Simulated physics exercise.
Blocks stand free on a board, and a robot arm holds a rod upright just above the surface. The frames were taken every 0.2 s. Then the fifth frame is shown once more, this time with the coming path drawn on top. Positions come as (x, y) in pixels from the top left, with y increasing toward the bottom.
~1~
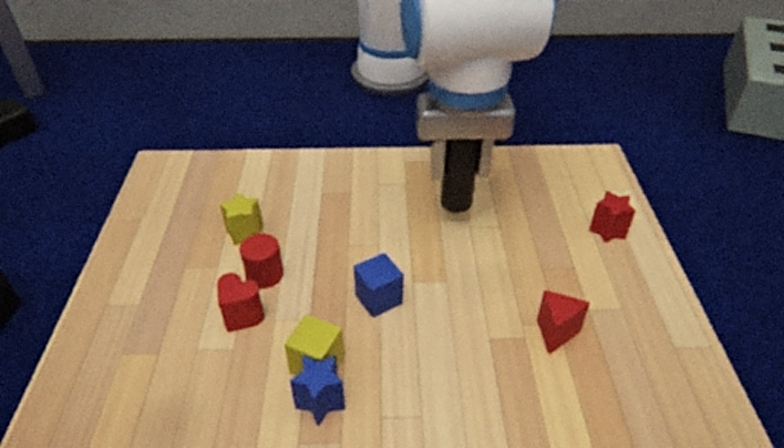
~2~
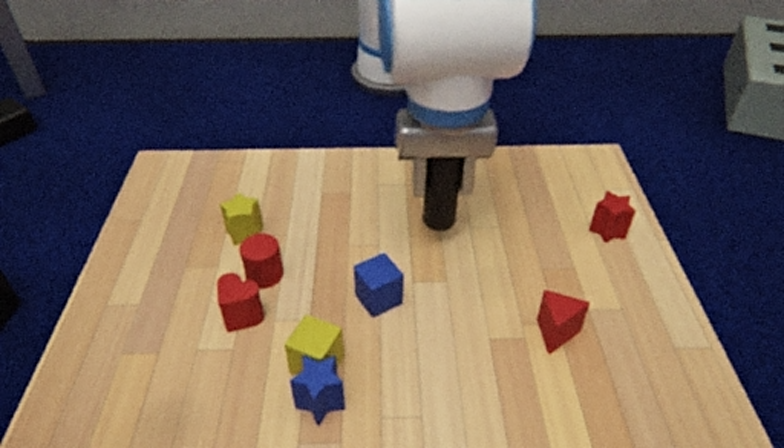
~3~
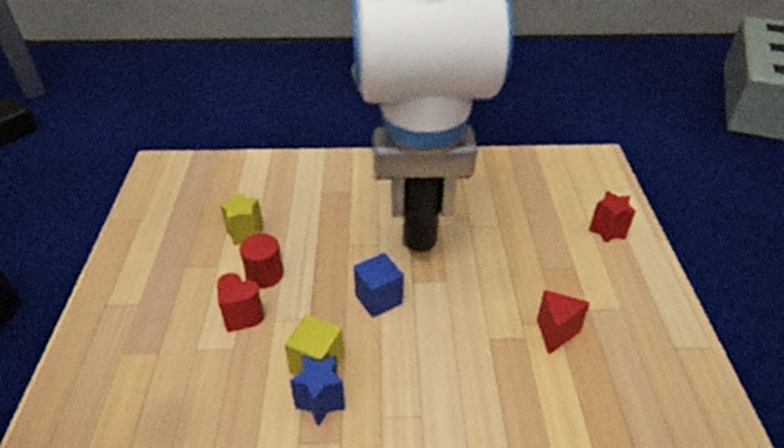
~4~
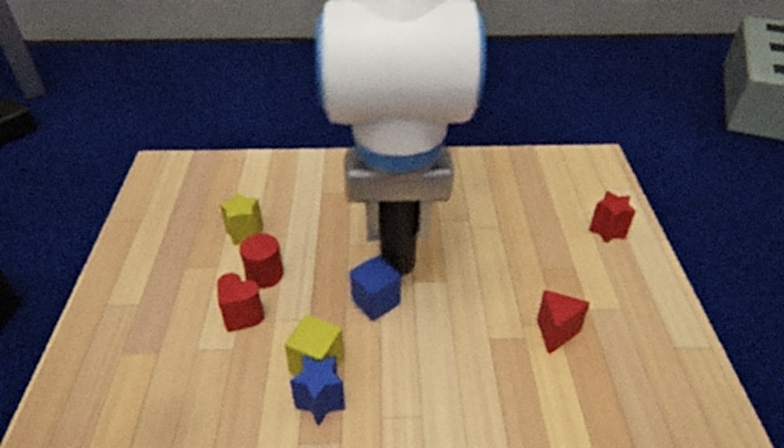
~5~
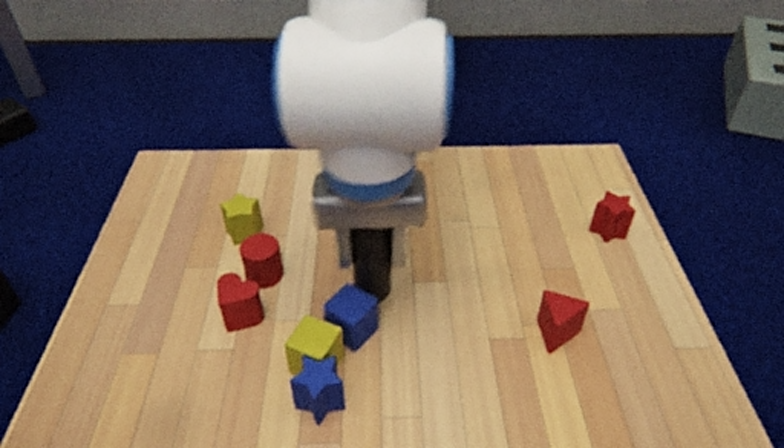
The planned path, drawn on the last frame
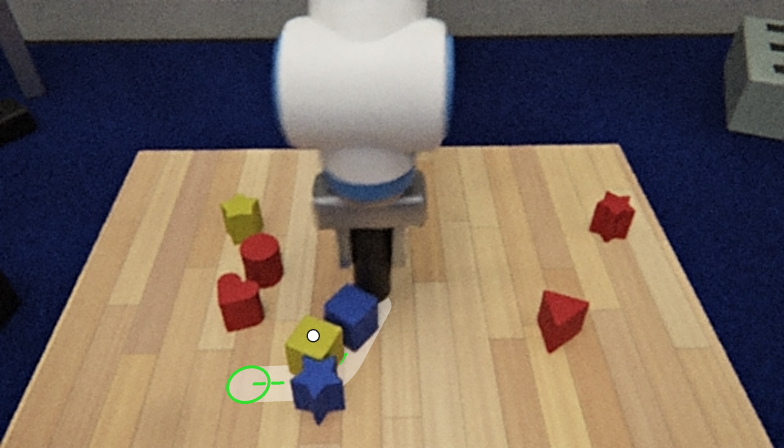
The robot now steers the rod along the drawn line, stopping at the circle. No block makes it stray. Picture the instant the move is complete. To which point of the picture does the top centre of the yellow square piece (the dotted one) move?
Its top centre lands on (184, 432).
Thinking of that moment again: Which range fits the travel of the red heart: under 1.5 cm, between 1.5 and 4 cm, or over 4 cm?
It is going to finish within 1.5 cm of where it is now.
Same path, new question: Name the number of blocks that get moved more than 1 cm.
I'd say three or more blocks get moved.
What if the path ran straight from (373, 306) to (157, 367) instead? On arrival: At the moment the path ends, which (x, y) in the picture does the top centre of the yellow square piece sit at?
By then it is at (278, 374).
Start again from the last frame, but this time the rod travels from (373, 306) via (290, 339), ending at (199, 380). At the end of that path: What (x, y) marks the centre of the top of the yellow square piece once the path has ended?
It should be at (264, 397) by then.
The drawn path runs from (373, 306) by way of (350, 347) and (309, 381) to (248, 384); the dot is on the yellow square piece.
The first path, step by step. One third of the way, rod (349, 333); yellow square piece (278, 365), turned 25° clockwise; blue star block (307, 393), turned 45° anticlockwise; blue square piece (319, 346).
Two thirds of the way, rod (306, 367); yellow square piece (224, 401), turned 25° clockwise; blue star block (289, 420), turned 110° anticlockwise; blue square piece (270, 383), turned 15° clockwise.
At the end, rod (244, 370); red heart not moved; yellow square piece (184, 432); blue star block (289, 420), turned 110° anticlockwise; blue square piece (217, 392), turned 20° anticlockwise.
